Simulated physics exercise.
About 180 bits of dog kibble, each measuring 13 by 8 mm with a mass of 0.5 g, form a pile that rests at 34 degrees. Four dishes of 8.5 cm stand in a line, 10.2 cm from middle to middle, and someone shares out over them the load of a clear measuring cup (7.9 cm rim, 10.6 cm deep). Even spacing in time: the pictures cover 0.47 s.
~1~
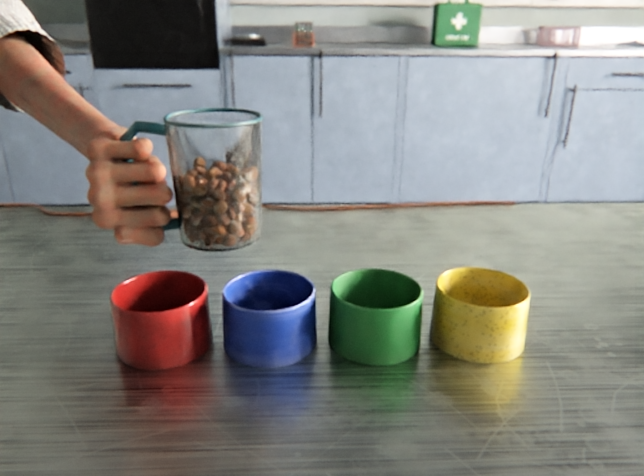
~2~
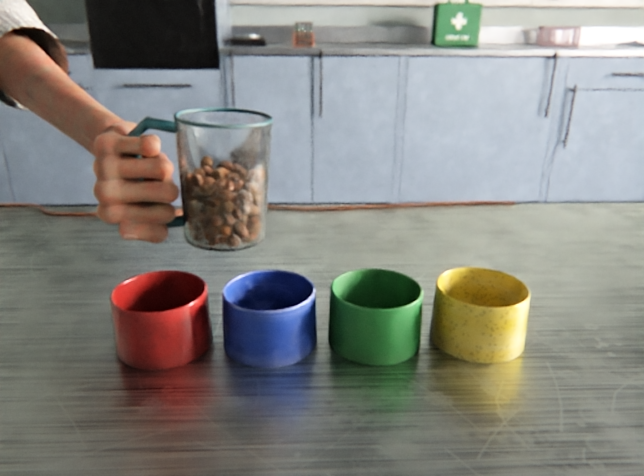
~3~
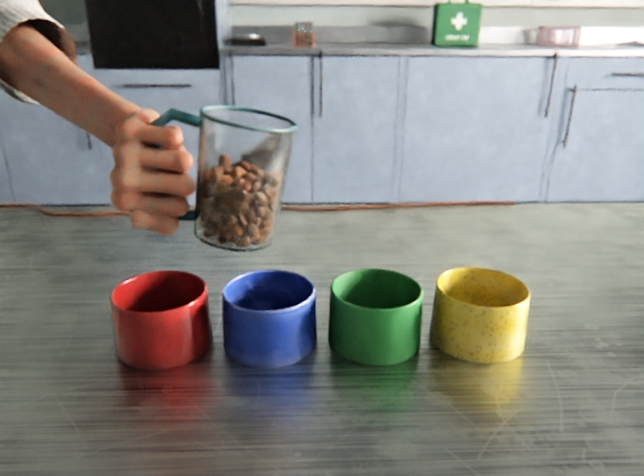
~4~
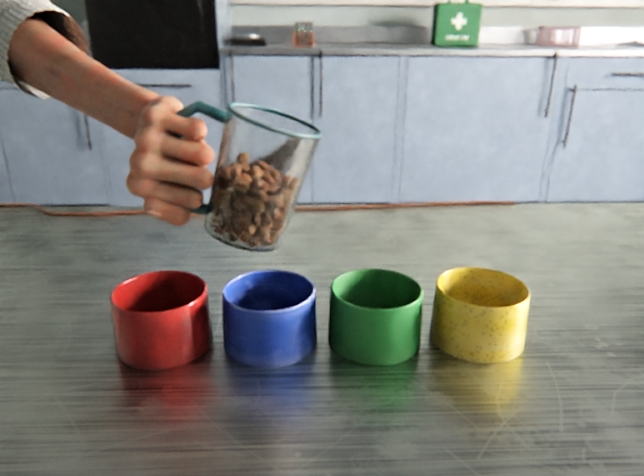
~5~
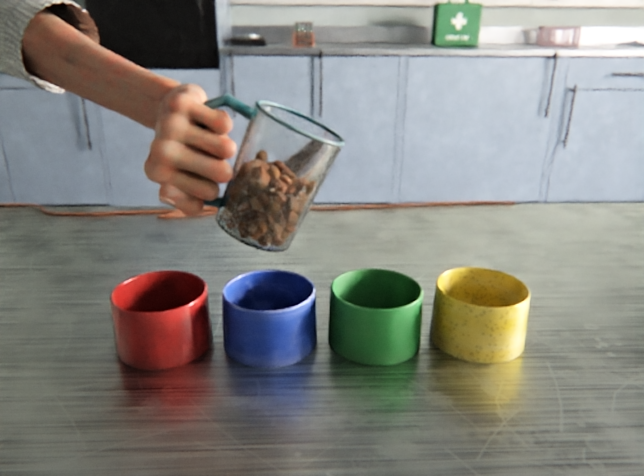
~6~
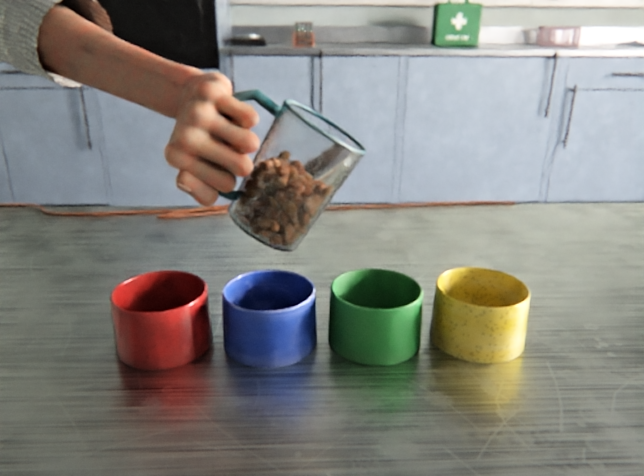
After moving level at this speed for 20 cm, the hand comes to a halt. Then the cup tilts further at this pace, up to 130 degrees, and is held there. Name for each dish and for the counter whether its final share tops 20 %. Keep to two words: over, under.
In the end red: A fifth or less. Blue: A fifth or less. Green: A fifth or less. Yellow: More than a fifth. Counter: A fifth or less.
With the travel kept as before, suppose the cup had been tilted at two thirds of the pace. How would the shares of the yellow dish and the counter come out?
It would be yellow 100 and counter 0.
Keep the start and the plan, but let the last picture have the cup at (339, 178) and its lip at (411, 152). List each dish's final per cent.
Per cent kept: Red 0; blue 0; green 0; yellow 100.
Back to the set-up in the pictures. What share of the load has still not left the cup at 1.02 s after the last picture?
I'd estimate some 90 per cent of the load.
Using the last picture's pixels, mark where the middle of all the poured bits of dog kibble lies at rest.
When it all comes to rest, the middle is near (484, 313).
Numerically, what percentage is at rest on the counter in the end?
Some 5 per cent.
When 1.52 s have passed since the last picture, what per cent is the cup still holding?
Estimate: Some 0 %.
Then, 0.62 s after the last picture, tilt 78 degrees; cup holds 100 %.
Then, 1.02 s after the last picture, tilt 109 degrees; cup holds 90 %, yellow 5 %.
Then, 1.52 s after the last picture, tilt 130 degrees; cup holds 0 %, yellow 95 %.
In the end, red 0 %, blue 0 %, green 0 %, yellow 95 %, counter 5 %.
